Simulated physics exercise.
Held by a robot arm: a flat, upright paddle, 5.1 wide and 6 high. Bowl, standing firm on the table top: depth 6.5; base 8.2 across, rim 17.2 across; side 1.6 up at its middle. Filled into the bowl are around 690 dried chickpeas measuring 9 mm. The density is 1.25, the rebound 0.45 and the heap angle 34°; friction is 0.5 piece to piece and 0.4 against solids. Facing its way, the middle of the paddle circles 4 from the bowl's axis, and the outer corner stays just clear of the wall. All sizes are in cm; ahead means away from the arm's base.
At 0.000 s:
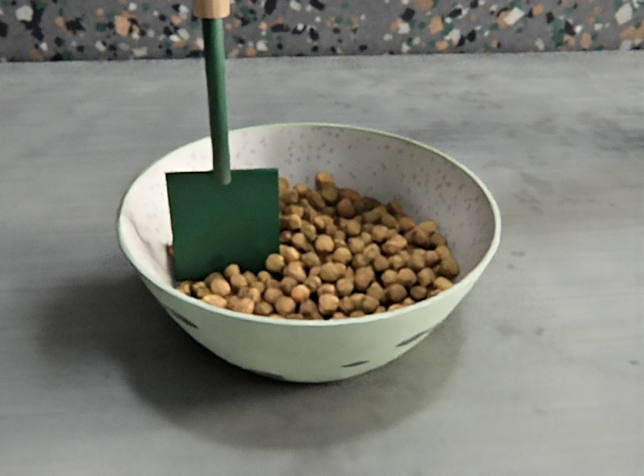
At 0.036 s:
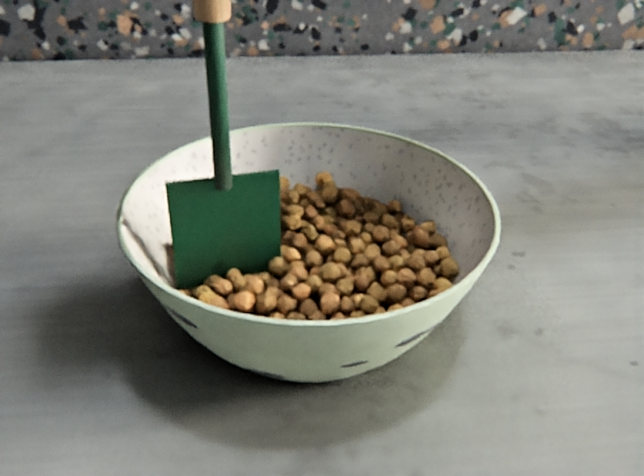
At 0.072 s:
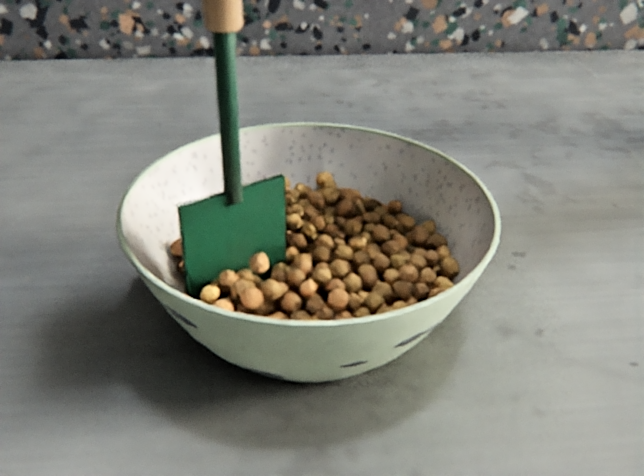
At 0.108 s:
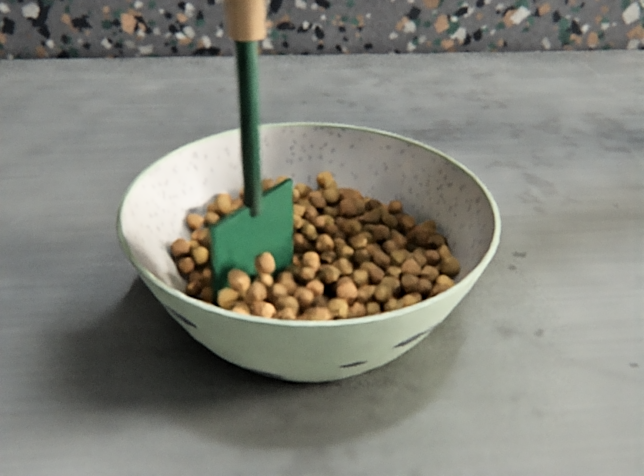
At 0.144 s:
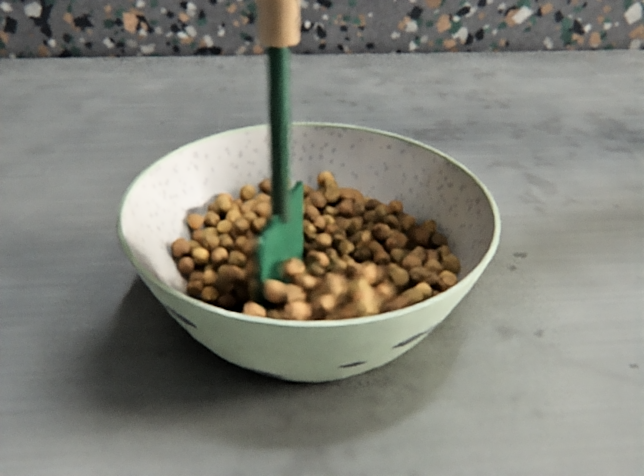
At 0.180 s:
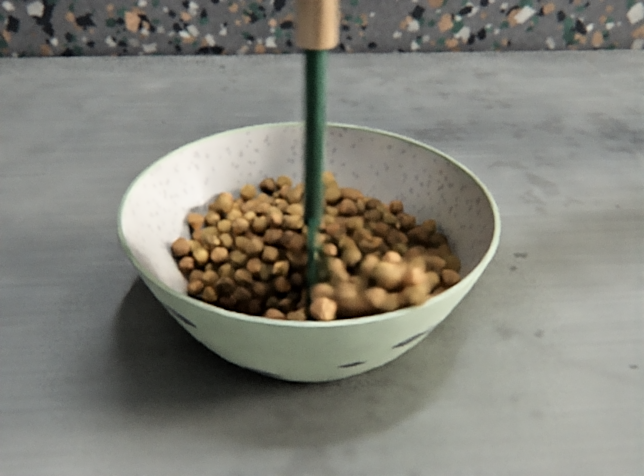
At first, a green paddle with a wooden handle stands at the left side of a pale speckled bowl of dried chickpeas, its flat face toward the viewer. It sweeps toward the front and right, turning until edge-on, while chickpeas pile up and tumble on its right and others lie exposed behind on the left.
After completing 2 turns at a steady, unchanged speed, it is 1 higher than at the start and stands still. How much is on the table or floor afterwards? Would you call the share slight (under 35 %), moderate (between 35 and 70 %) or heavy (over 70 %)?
I would call it slight.
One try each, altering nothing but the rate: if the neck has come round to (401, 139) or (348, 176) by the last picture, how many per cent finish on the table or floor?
Near 40 in a hundred for the first and near 25 in a hundred for the second.
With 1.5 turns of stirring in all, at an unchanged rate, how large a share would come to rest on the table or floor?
I'd expect some 15 per cent.
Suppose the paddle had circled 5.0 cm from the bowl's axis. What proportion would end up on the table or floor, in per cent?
That would come to roughly 0 percent.
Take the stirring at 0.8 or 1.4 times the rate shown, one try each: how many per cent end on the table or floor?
First try close to 10, second close to 30, in per cent.
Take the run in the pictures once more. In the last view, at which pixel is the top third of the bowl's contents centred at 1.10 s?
Centre estimate: (339, 201).
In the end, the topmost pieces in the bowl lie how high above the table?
About 6.0 centimetres.
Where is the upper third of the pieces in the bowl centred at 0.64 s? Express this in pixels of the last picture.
Upper-third centre: Approx. (205, 235) px.
After 0.64 s, 336° round, highest piece 9 above the table; 617 in the bowl, 59 on the table or floor, 16 in flight or on the tool.
After 1.10 s, 225° round, highest piece 8 above the table; 583 in the bowl, 108 on the table or floor, 1 in flight or on the tool.
After 1.53 s, 0° round, highest piece 6 above the table; 568 in the bowl, 124 on the table or floor.
After 2.23 s, 0° round, highest piece 6 above the table; 568 in the bowl, 124 on the table or floor.
In the end, 568 in the bowl, 124 on the table or floor. That is 18 % on the table or floor.
